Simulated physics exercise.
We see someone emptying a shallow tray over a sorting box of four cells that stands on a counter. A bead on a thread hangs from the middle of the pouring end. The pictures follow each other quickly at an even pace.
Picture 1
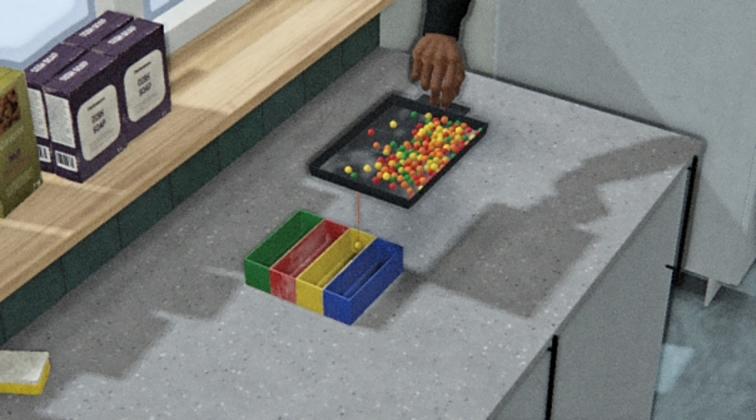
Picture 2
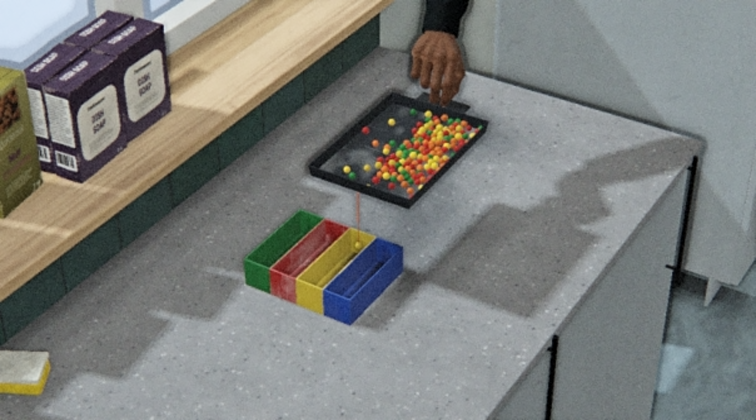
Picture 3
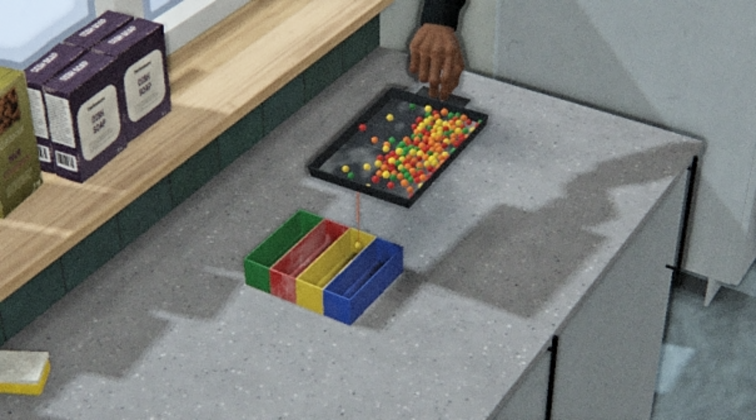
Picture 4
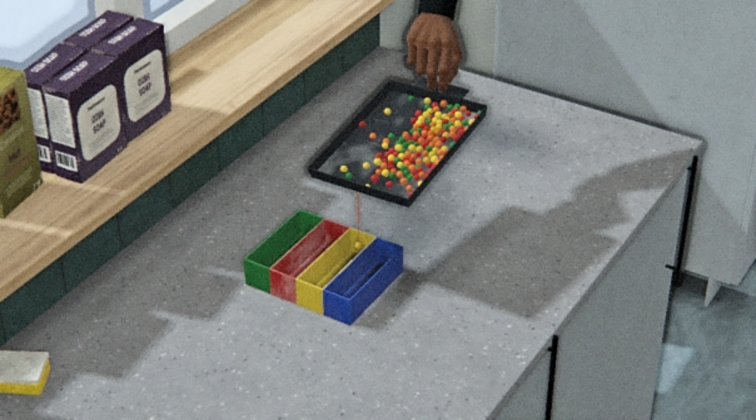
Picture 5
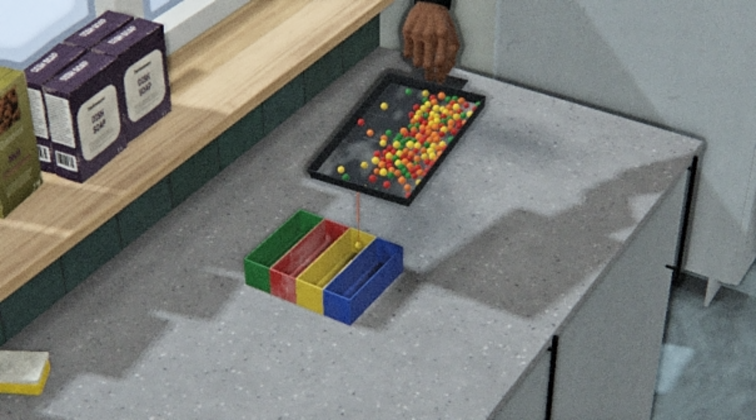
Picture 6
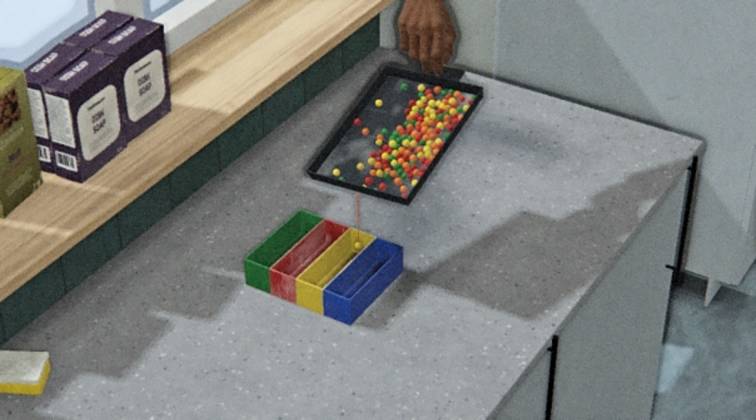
On a counter, a hand slowly raises the far end of a tray of colourful beads.
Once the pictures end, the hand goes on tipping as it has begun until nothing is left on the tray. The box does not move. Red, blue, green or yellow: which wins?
The red cell gets the most.
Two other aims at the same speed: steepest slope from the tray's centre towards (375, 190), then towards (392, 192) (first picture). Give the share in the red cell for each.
Roughly 0 per cent, and 0 per cent.
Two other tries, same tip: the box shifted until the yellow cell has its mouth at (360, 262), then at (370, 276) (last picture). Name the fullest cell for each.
One: The green cell. Two: Green.
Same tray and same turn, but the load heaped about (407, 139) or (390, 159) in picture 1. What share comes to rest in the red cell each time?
First some 50, then 50 per cent.
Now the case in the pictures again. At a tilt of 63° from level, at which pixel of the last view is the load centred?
Roughly at (348, 172).
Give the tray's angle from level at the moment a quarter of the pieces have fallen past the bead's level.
At some 90 degrees.
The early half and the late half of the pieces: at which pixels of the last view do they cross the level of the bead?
Early half (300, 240), late half (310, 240).
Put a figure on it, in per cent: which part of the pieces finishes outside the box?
Some 10 per cent.
Just after the last frame, tray tipped steeply; almost all on the tray; just a few in the red cell; just a few in the green cell; just a few in the blue cell; just a few falling or outside the box.
A moment on, tray tipped past a quarter turn; about a tenth on the tray; roughly a third in the red cell; about a tenth in the yellow cell; about a tenth in the green cell; about a tenth in the blue cell; roughly a quarter falling or outside the box.
Further on, tray tipped past a quarter turn; roughly half in the red cell; roughly a quarter in the yellow cell; about a tenth in the green cell; about a tenth in the blue cell; about a tenth falling or outside the box.
When it is over, tray tipped past a quarter turn; roughly half in the red cell; roughly a quarter in the yellow cell; about a tenth in the green cell; about a tenth in the blue cell; about a tenth outside the box.
